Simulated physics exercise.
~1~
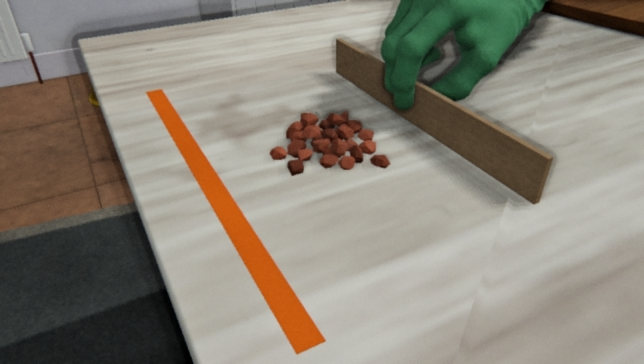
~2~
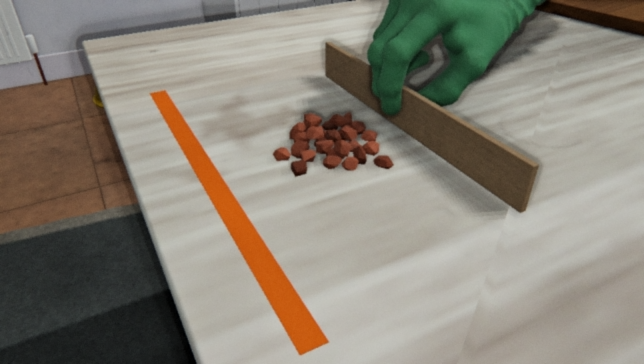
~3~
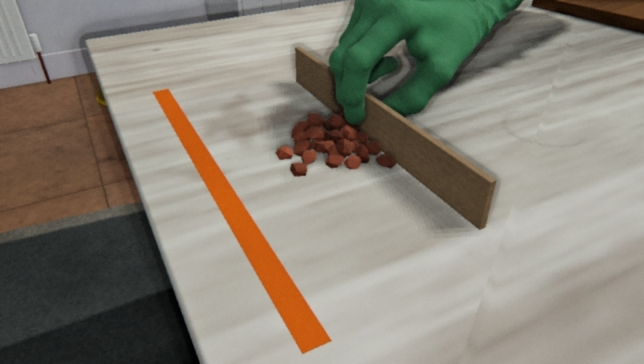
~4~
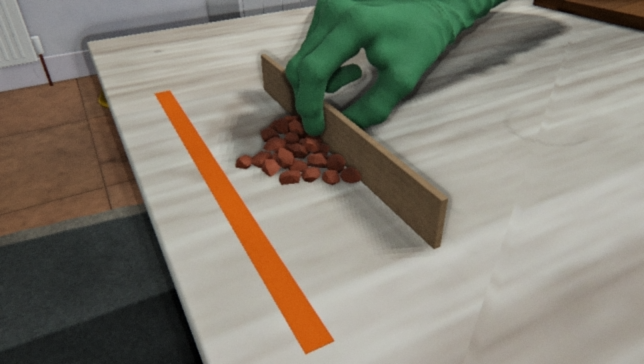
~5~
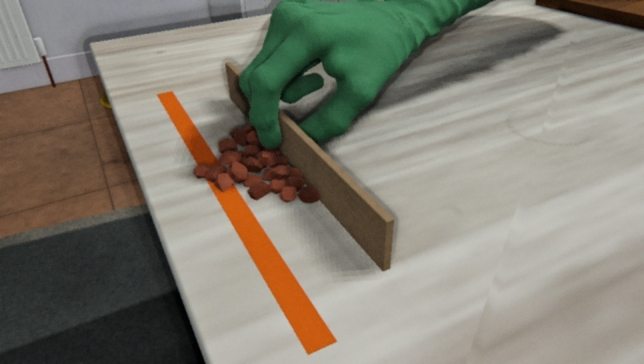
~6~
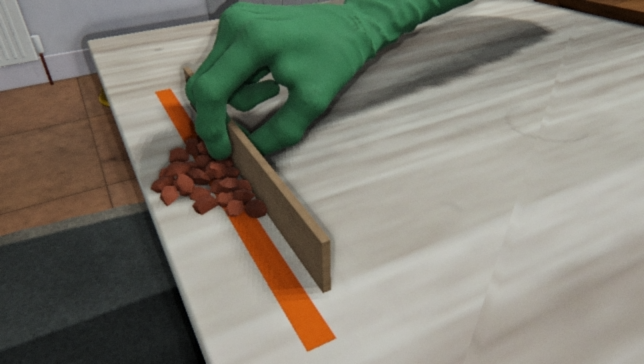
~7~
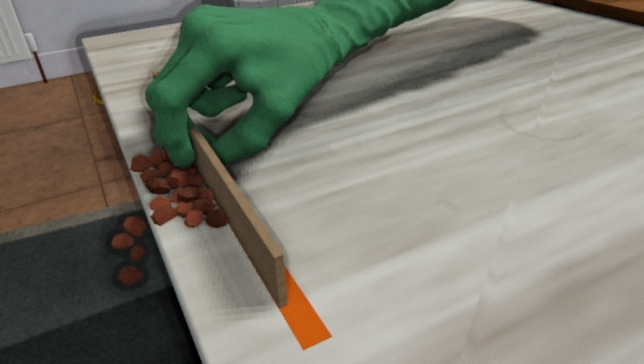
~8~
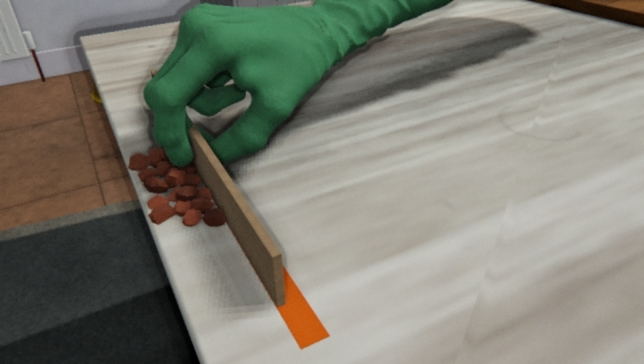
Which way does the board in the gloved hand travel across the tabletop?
The board travels to the left, pushing the reddish chunks towards the edge of the table.
